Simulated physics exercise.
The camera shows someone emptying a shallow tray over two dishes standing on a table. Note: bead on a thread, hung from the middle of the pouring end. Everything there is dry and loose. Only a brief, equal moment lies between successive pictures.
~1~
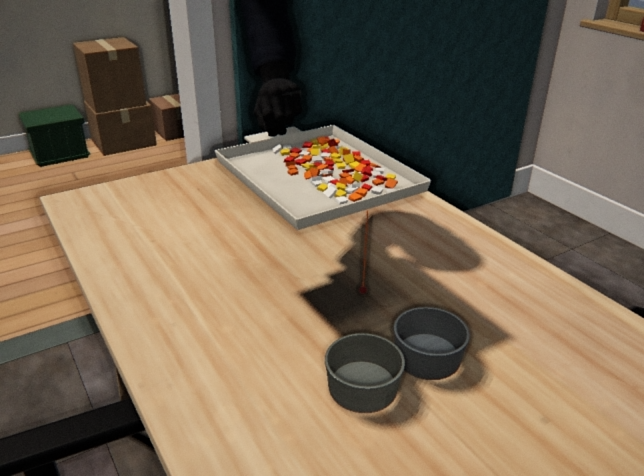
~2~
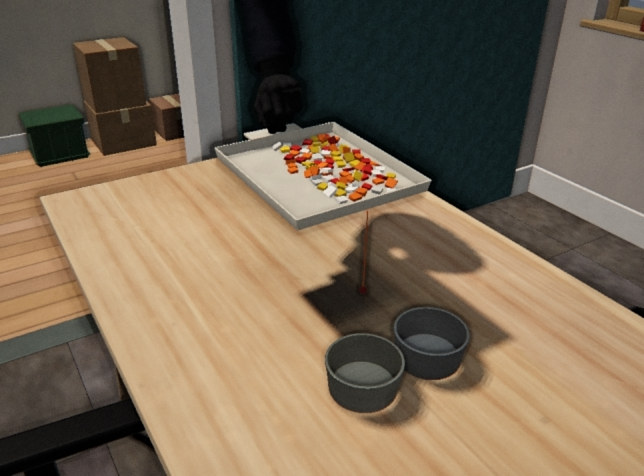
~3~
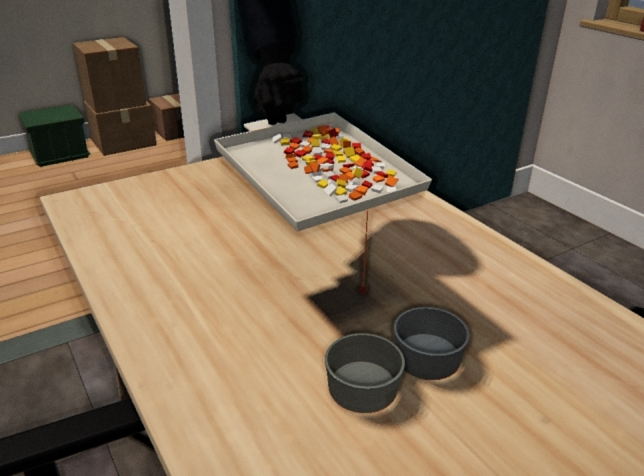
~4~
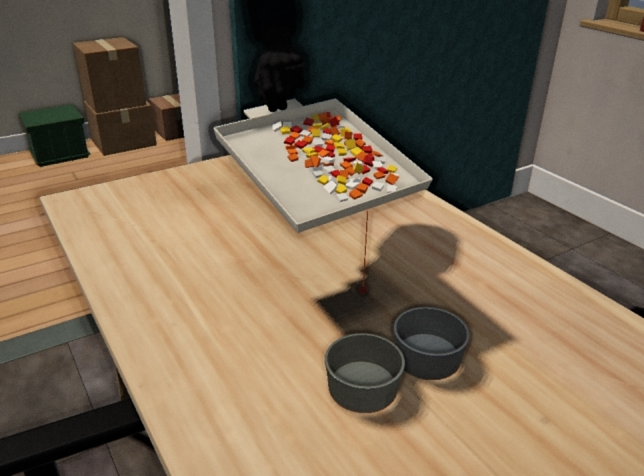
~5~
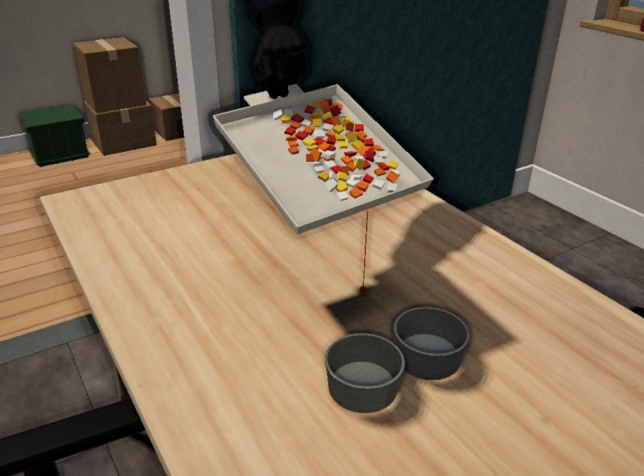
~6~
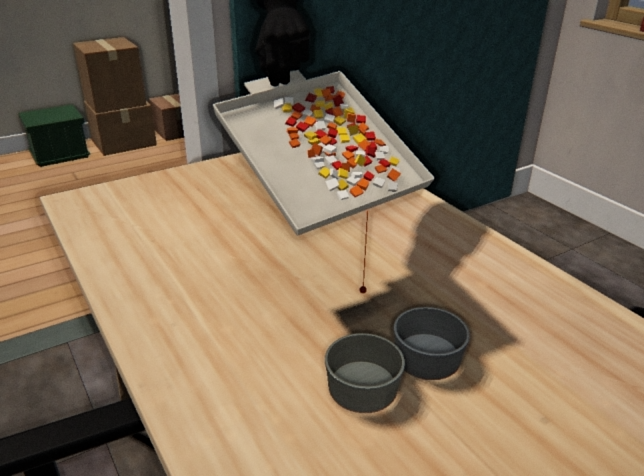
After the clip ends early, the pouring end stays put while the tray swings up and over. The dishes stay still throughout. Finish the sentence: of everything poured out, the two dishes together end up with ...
They end up with a minority of it.
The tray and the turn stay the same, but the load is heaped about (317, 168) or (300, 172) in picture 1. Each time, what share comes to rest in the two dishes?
The first start gives 20 percent and the second 20 percent.
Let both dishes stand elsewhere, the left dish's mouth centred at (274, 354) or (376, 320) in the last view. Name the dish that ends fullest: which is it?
One: The right-side dish. Two: The left-side dish.
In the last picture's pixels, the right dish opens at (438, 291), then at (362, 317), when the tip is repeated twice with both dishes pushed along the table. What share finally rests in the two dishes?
In the first position around 40 percent, in the second around 60 percent.
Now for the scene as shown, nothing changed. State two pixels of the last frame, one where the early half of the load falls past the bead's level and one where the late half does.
The first part passes (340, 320); everything after passes (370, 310).
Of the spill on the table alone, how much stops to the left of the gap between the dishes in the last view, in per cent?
It works out at some 90 percent.
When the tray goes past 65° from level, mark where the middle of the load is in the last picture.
The load is centred around (362, 192).
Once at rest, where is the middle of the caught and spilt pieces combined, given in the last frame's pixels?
Around (351, 351).
Soon after the last picture, tray tipped steeply; nearly all on the tray; a stray few in the air.
A little later, tray tipped past a quarter turn; about half on the tray; a small part in the left dish; a small part in the right dish; about a quarter outside both; a small part in the air.
Later still, tray tipped past a quarter turn; a small part in the left dish; about a quarter in the right dish; most outside both.
At rest, tray tipped past a quarter turn; a small part in the left dish; about a quarter in the right dish; most outside both.
